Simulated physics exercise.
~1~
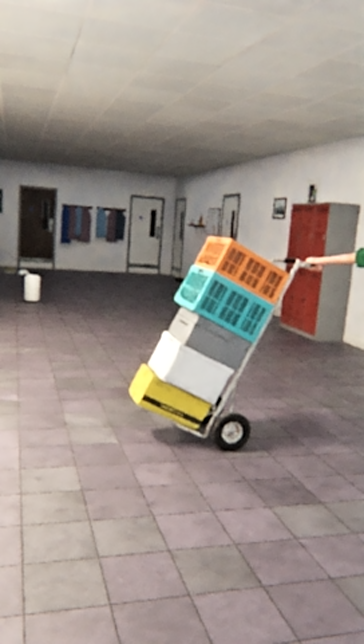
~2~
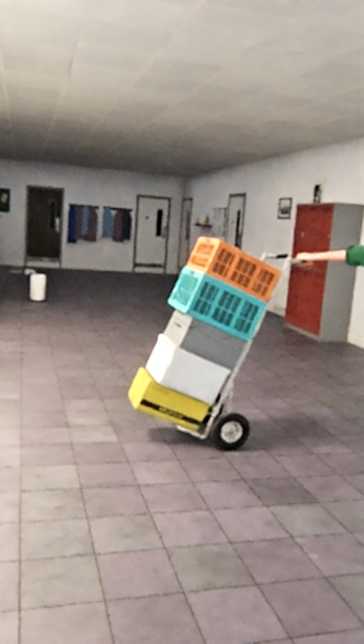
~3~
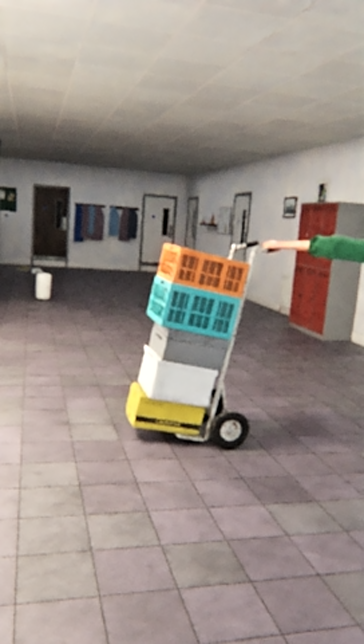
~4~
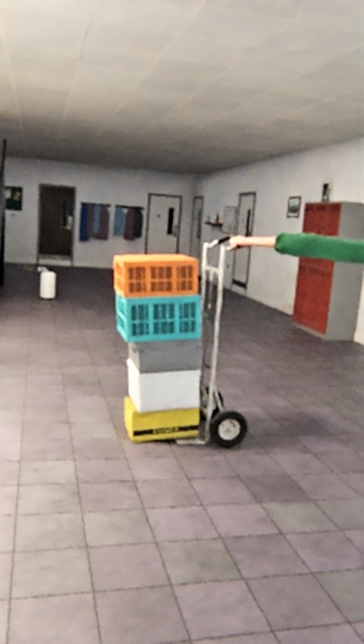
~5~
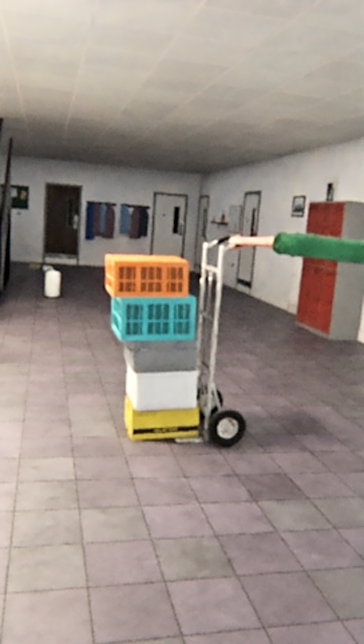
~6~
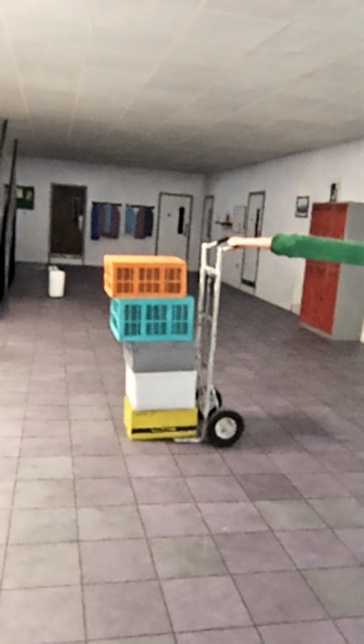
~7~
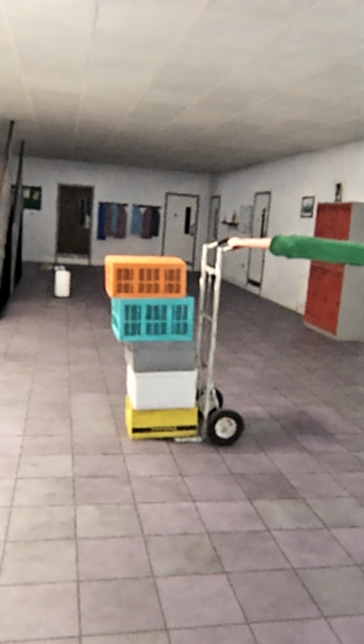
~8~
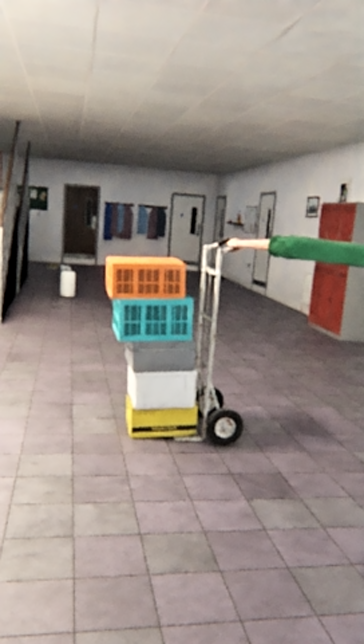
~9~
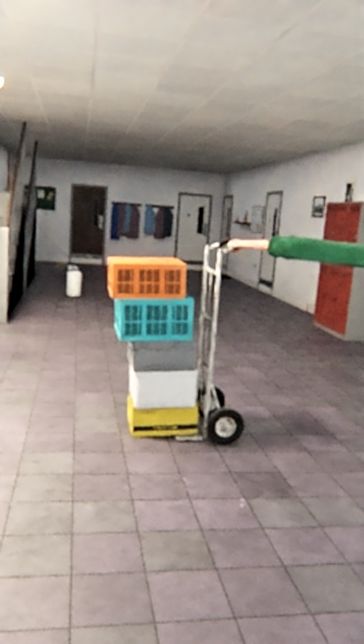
Stacked crates and boxes on a hand truck being lowered upright by a green-sleeved arm, the top two crates ending shifted left.
